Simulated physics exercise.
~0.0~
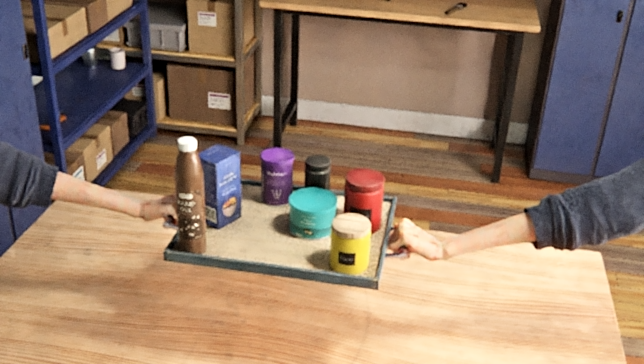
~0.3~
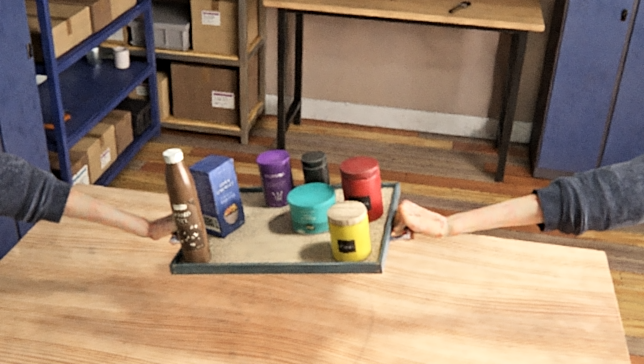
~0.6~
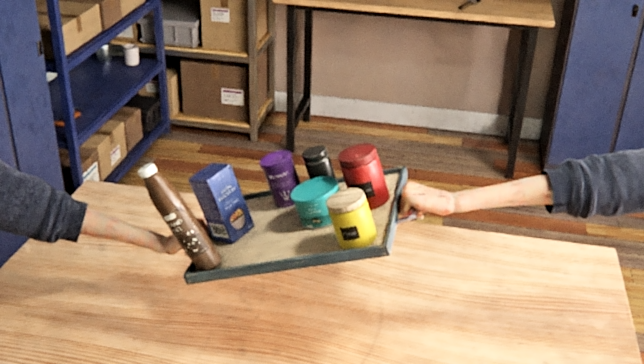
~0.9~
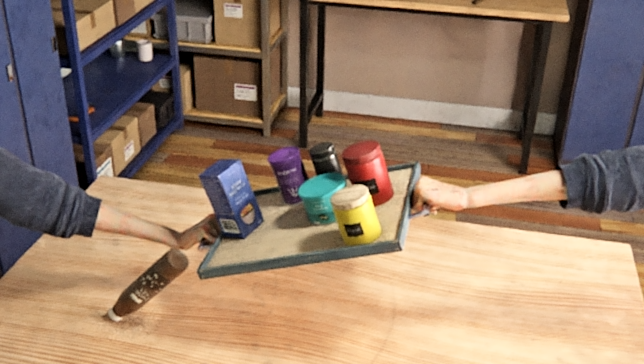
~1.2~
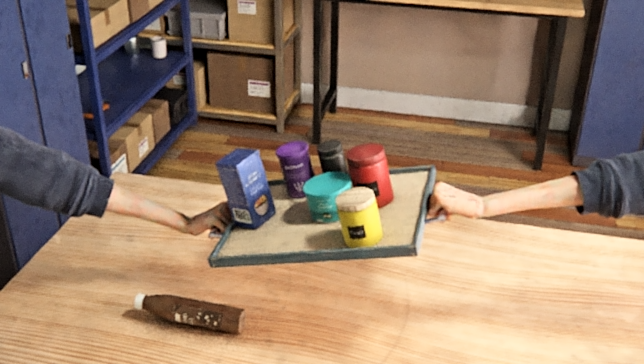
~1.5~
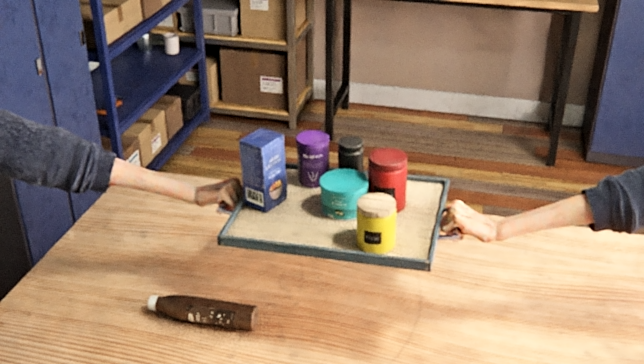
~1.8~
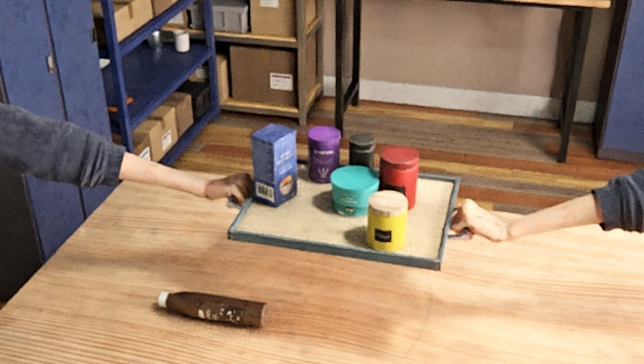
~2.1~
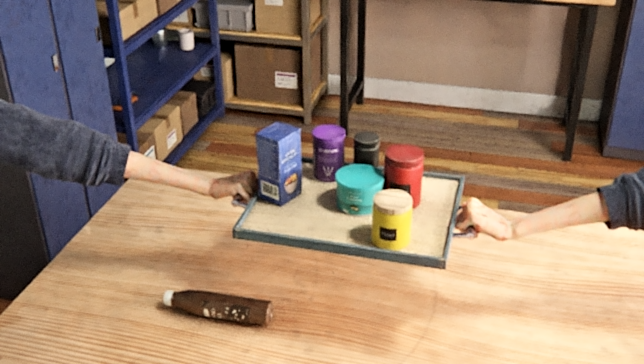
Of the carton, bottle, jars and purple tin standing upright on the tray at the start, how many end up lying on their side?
Only one does, the brown bottle, which ends up lying on the wooden table.
